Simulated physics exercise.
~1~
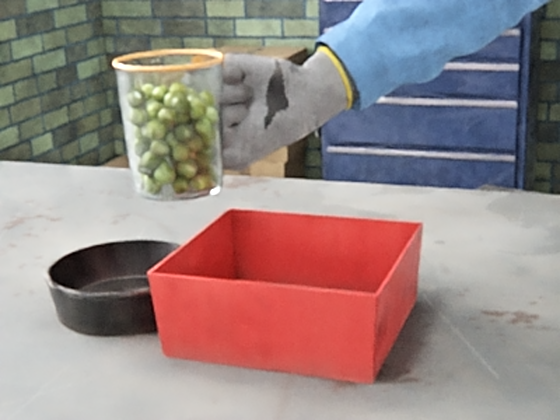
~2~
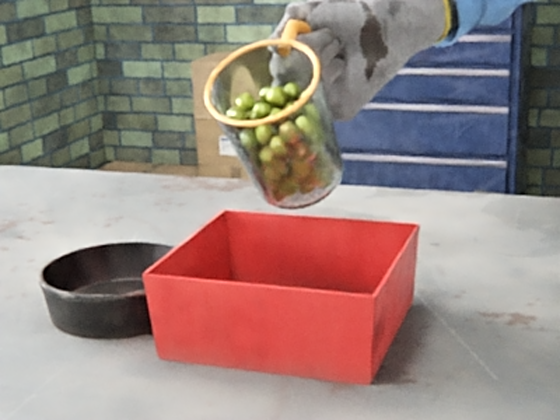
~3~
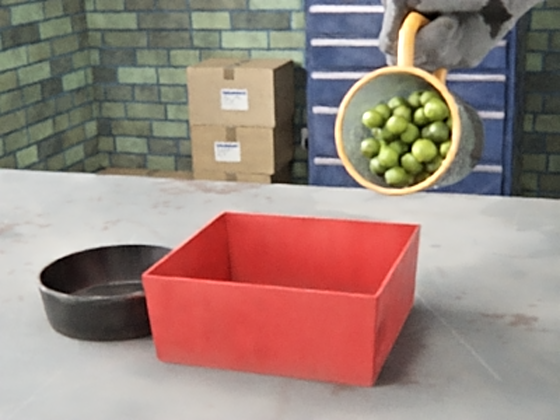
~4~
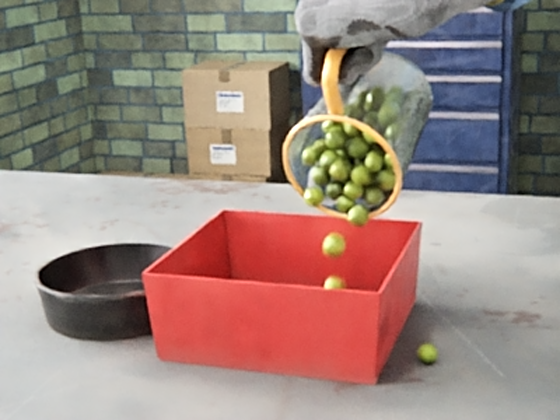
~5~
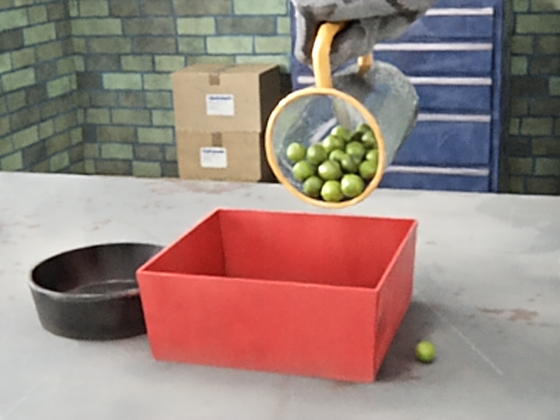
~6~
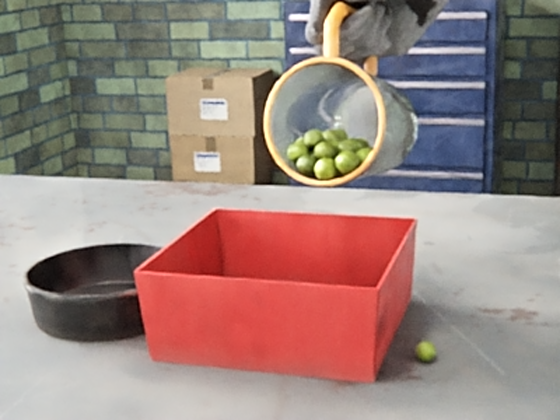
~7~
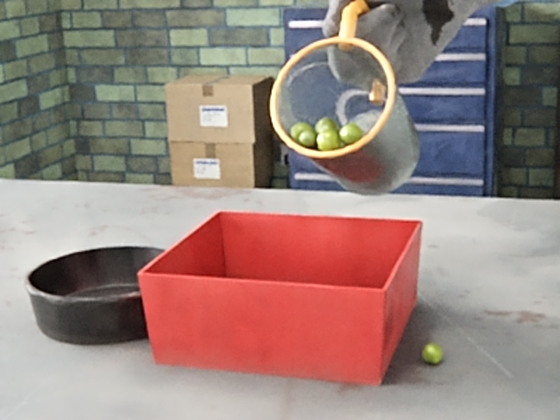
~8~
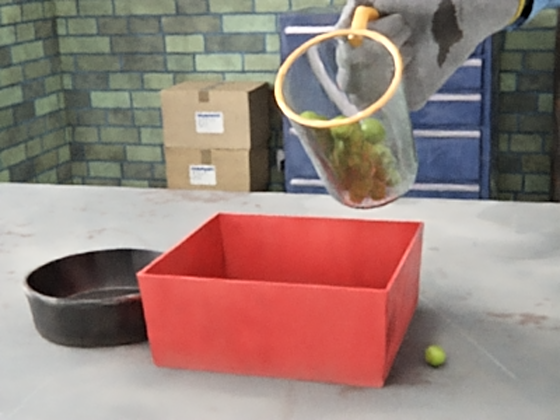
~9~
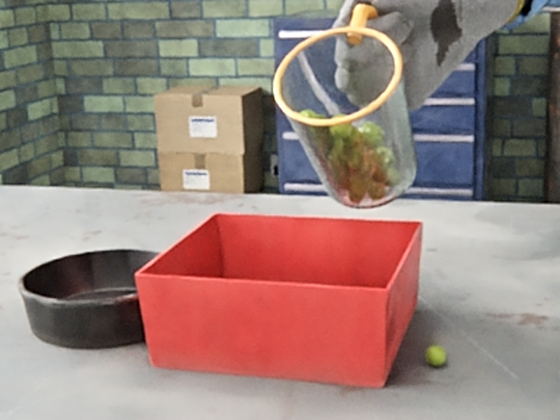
On a workshop table, a gloved hand tips green olives from a clear cup into a red tin, keeping some back.
